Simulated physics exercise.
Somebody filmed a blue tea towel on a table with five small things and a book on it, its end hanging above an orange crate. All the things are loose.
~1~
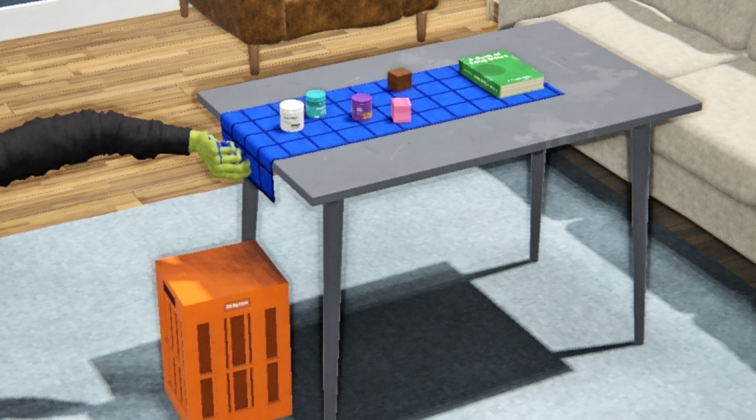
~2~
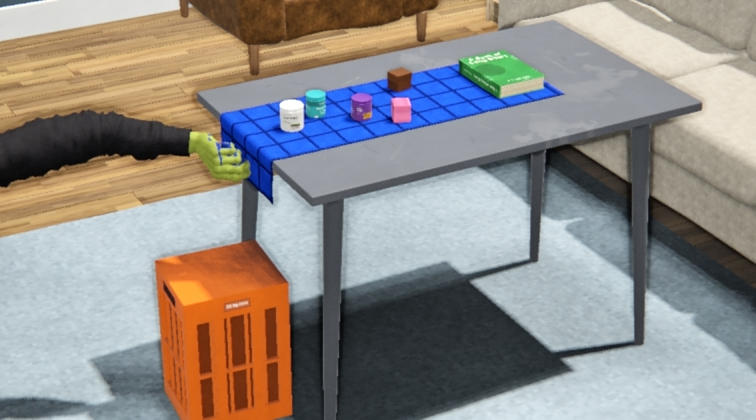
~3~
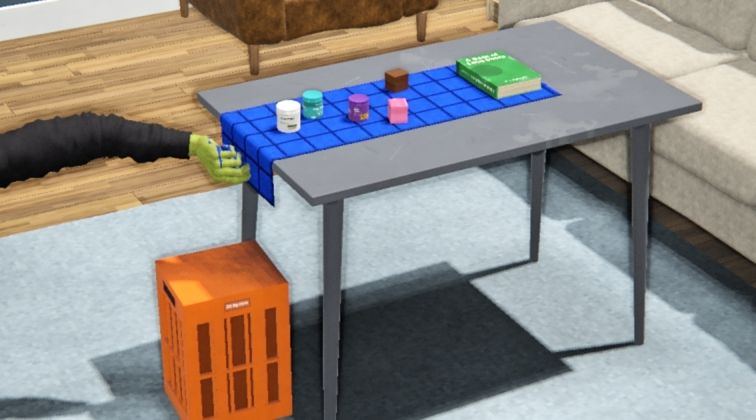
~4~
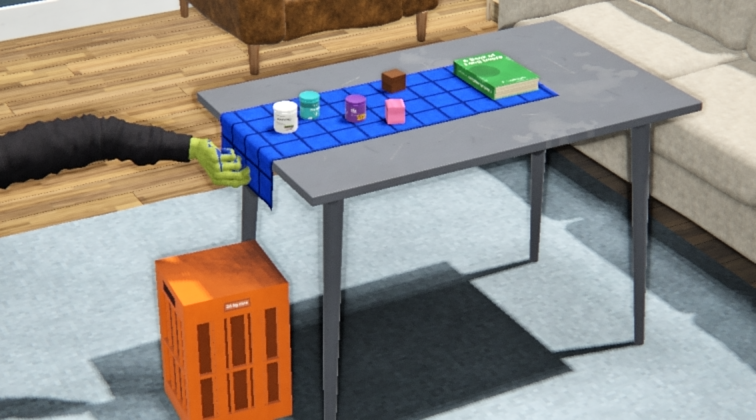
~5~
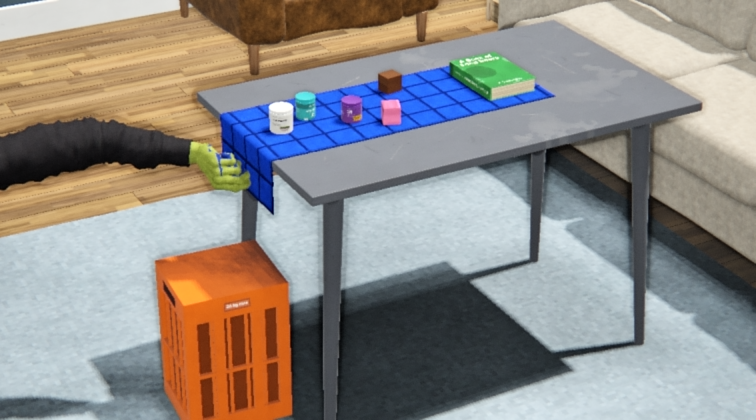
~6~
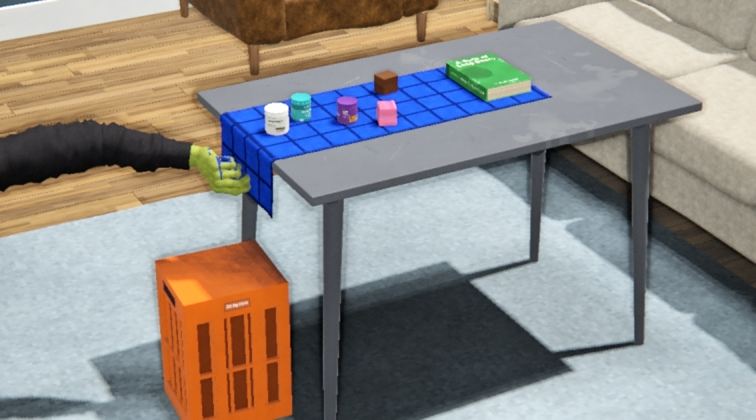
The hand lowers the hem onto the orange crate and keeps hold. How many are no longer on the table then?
Over the edge go two.
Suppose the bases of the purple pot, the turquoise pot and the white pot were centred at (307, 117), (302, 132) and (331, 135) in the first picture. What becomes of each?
The purple pot comes down; the turquoise pot is carried off; the white pot comes down.
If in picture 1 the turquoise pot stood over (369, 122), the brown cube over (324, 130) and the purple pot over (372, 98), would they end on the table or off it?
The turquoise pot holds on; the brown cube drops off; the purple pot remains up.
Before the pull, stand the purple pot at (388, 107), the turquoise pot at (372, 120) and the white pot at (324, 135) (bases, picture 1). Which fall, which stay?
The purple pot holds on, the turquoise pot survives, the white pot tumbles off.
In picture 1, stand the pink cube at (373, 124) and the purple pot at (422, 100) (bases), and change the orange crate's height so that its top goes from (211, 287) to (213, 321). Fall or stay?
The pink cube tumbles off; the purple pot remains up.
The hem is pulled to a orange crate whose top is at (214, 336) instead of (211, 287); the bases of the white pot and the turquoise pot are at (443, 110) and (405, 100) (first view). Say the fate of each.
The white pot keeps its place on top; the turquoise pot holds on.
Early on, hem near (248, 234); white pot gone.
Midway, hem on the crate; white pot and turquoise pot gone.
Finally, hem on the crate; white pot and turquoise pot gone. The table loses two.
